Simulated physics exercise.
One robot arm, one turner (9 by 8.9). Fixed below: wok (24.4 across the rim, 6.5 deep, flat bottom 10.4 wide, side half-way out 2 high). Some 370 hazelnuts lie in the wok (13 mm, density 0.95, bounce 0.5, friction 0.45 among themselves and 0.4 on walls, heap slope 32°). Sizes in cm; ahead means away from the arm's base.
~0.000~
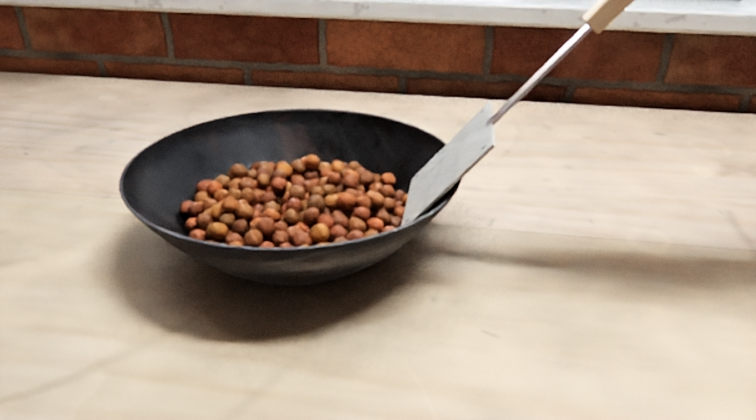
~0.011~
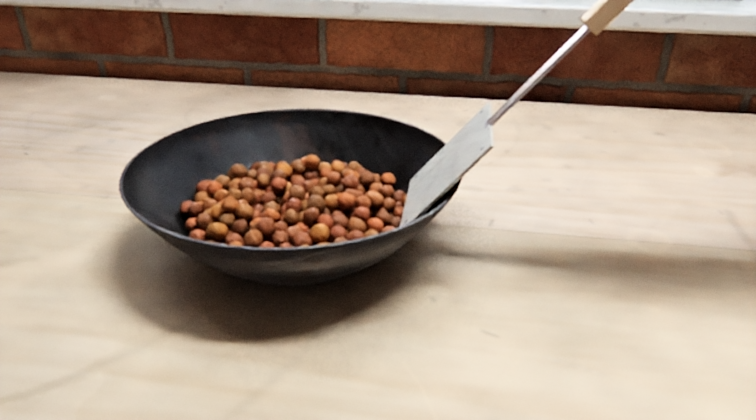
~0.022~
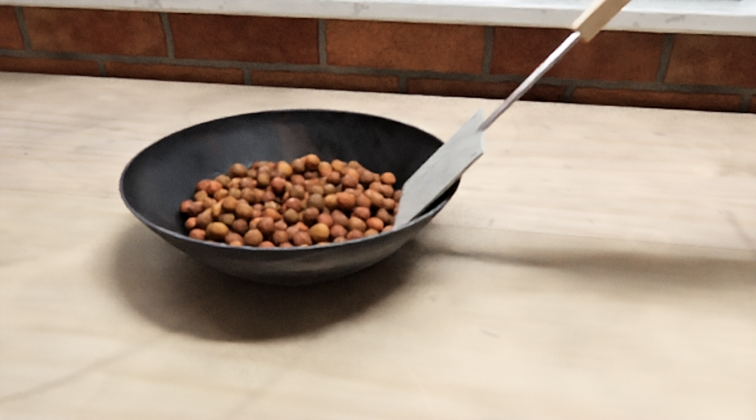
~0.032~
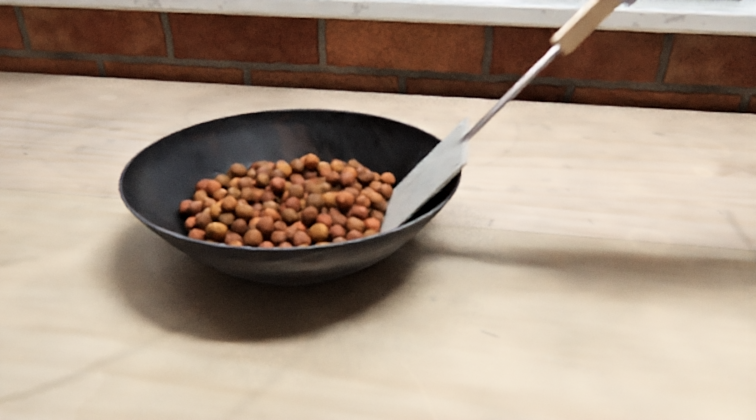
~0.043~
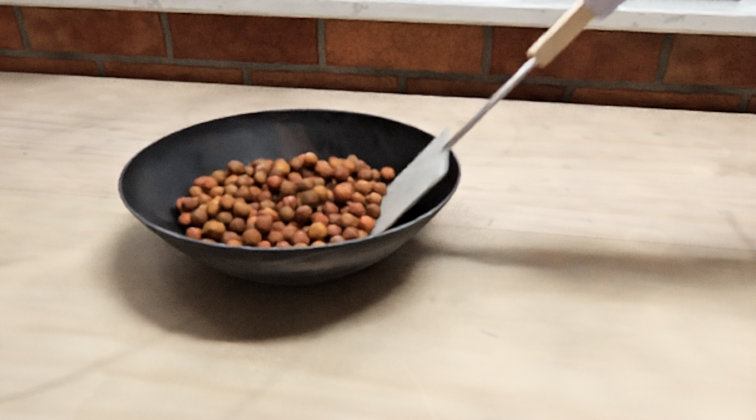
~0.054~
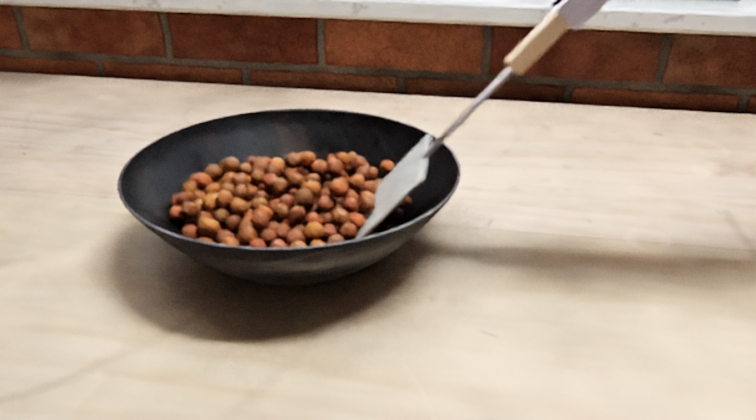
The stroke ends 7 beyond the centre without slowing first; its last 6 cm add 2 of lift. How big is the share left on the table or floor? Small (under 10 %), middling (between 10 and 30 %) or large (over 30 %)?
On the table or floor the share is large, over 30 %.
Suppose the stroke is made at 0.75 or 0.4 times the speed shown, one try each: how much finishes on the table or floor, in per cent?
Some 50 and 15 per cent.
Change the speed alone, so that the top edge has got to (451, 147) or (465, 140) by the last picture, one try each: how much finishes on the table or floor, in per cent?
About 40 and 15 per cent.
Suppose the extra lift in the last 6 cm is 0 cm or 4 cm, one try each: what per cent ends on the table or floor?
About 55 and 50 per cent.
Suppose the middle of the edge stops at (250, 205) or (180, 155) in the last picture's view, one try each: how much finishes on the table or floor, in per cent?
Some 25 and 55 per cent.
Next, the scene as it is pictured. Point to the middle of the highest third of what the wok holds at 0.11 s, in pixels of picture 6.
Around (225, 171).
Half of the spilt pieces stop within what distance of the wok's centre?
Some 36 cm.
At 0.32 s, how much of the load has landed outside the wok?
Some 10 per cent.
By 0.08 s, sloping 51°, highest piece 7 above the table; 370 in the wok.
By 0.11 s, sloping 51°, highest piece 8 above the table; 370 in the wok.
By 0.32 s, sloping 51°, highest piece 19 above the table; 175 in the wok, 37 on the table or floor, 158 on the blade or in flight.
By 1.37 s, sloping 51°, highest piece 5 above the table; 195 on the table or floor, 175 in the wok.
Final count, 195 on the table or floor, 175 in the wok. That is 53 % on the table or floor.
